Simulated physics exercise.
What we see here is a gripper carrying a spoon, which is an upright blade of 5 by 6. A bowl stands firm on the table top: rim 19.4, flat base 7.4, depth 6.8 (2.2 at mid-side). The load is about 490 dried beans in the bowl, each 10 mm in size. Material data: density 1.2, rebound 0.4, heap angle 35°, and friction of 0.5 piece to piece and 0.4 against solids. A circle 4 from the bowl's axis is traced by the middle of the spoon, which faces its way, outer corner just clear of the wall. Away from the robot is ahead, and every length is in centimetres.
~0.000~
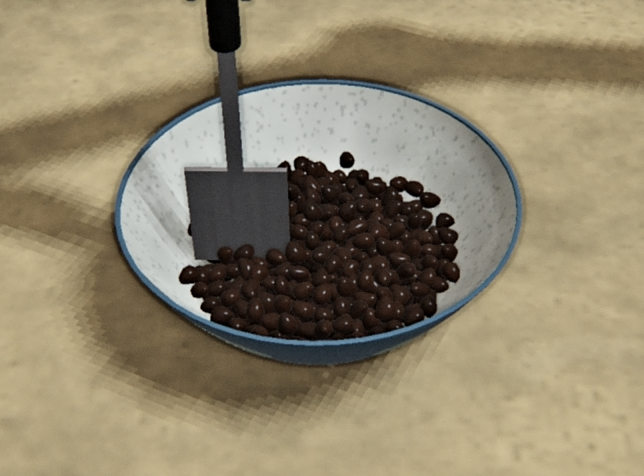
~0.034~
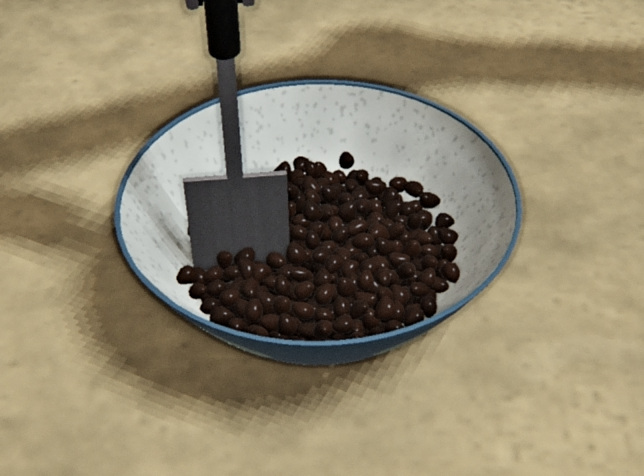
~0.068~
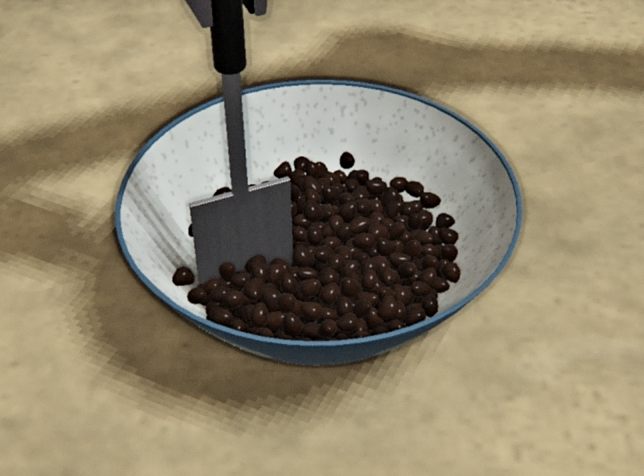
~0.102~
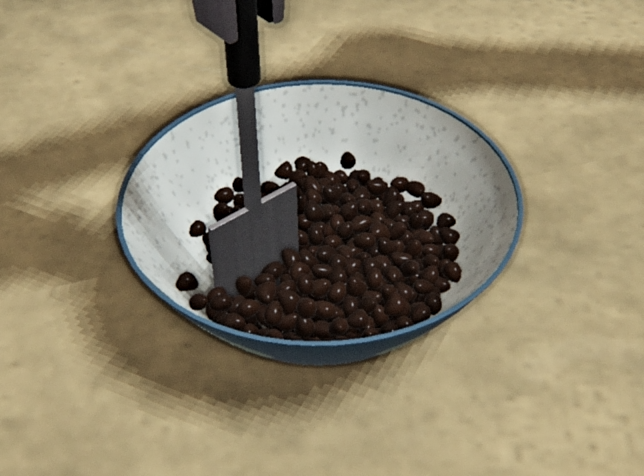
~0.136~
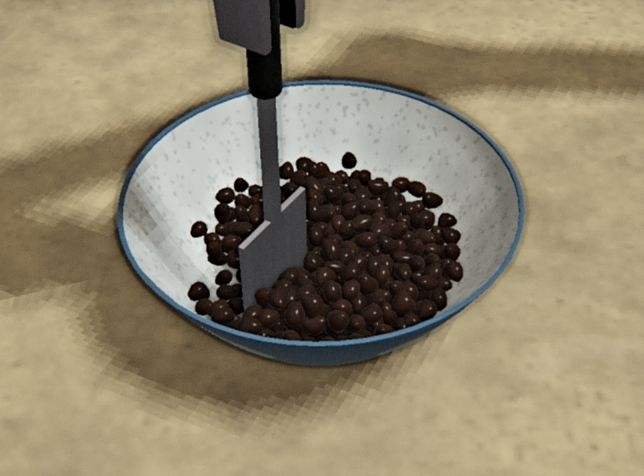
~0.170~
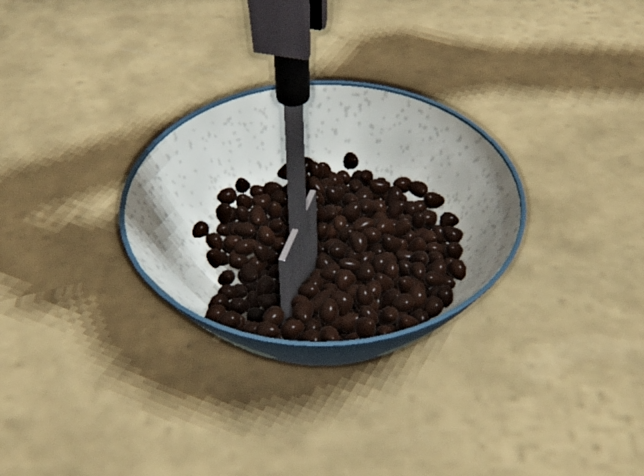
Flat dark blade held by a gripper pushing through glossy dark beans in a speckled white bowl, turning edge-on as it moves.
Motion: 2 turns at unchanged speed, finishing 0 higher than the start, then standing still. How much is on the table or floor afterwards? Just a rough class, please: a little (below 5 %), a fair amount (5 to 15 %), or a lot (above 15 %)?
A fair amount.
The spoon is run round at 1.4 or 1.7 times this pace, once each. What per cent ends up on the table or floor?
Roughly 20 and 30 per cent.
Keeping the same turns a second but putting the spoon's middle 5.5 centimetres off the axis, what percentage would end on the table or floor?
Then about 0 %.
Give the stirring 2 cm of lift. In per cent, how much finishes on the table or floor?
Some 0 per cent.
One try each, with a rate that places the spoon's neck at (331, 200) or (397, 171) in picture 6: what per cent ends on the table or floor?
Close to 15 and 40 in a hundred.
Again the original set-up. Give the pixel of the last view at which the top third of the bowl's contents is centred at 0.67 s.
Look near (199, 207) for its middle.
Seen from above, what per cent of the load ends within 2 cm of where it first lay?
Roughly 10 per cent.
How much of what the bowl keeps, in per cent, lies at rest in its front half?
65 %.
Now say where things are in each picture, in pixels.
The first picture shows the spoon neck at (233, 144), 0° round; upper third of the load around (333, 250), from x 190 to 450, top at y 160; 494 in the bowl.
The second picture shows the spoon neck at (233, 151), 7° round; upper third of the load around (330, 251), from x 185 to 450, top at y 160.
The third picture shows the spoon neck at (238, 166), 24° round; upper third of the load around (329, 255), from x 185 to 450, top at y 160.
The fourth picture shows the spoon neck at (251, 180), 41° round; upper third of the load around (325, 269), from x 185 to 450, top at y 160.
The fifth picture shows the spoon neck at (271, 192), 58° round; upper third of the load around (333, 276), from x 200 to 455, top at y 160.
The sixth picture shows the spoon neck at (297, 199), 76° round; upper third of the load around (349, 279), from x 200 to 455, top at y 160; 494 in the bowl.
After 0.67 s, 329° round, highest piece 9 above the table; 481 in the bowl, 8 on the table or floor, 5 in flight or on the tool.
After 1.18 s, 223° round, highest piece 8 above the table; 460 in the bowl, 33 on the table or floor, 1 in flight or on the tool.
After 1.63 s, 0° round, highest piece 7 above the table; 447 in the bowl, 46 on the table or floor, 1 in flight or on the tool.
After 2.33 s, 0° round, highest piece 7 above the table; 447 in the bowl, 47 on the table or floor.
In the end, 447 in the bowl, 47 on the table or floor. That is 10 % on the table or floor.
